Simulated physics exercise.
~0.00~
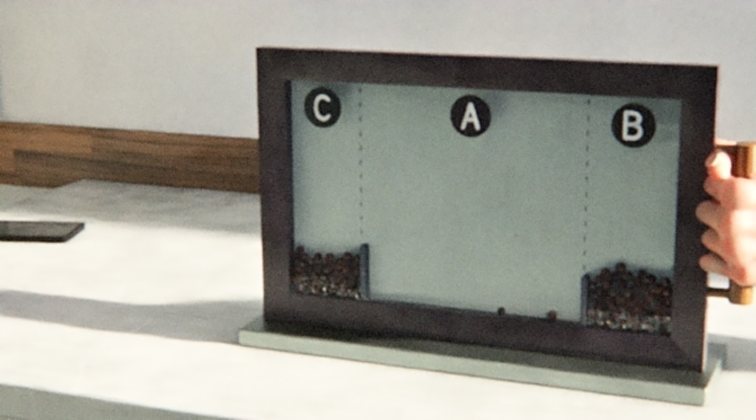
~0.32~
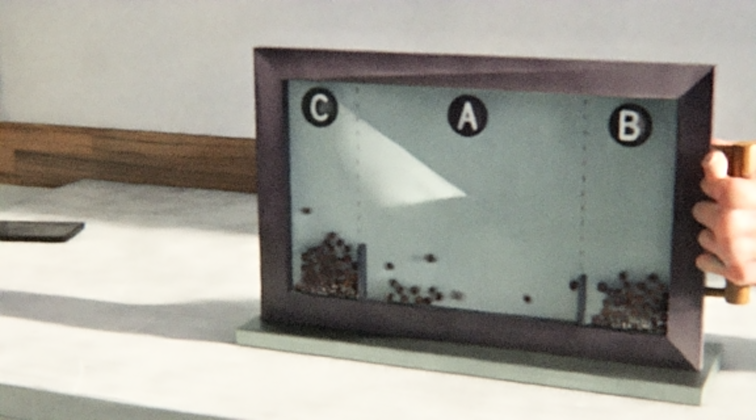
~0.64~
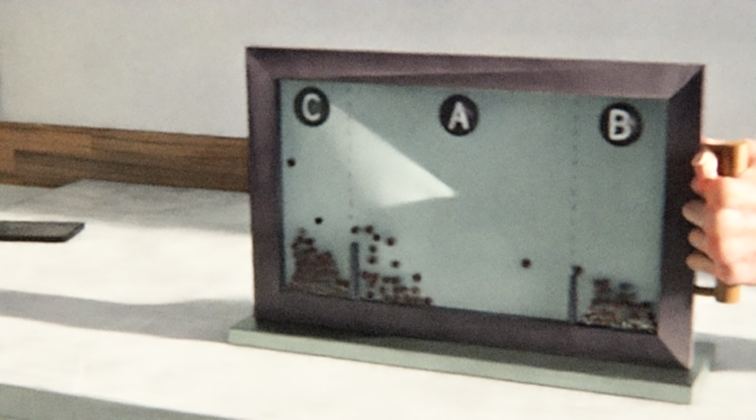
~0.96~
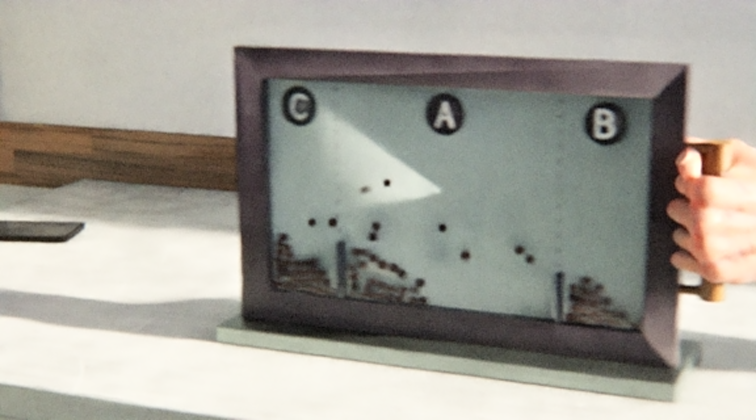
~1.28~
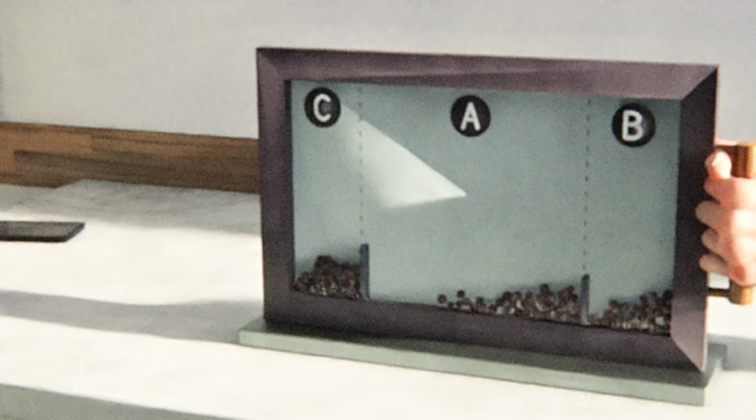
A framed tray slides left and back right by hand, its dark pills scattering, then settling.
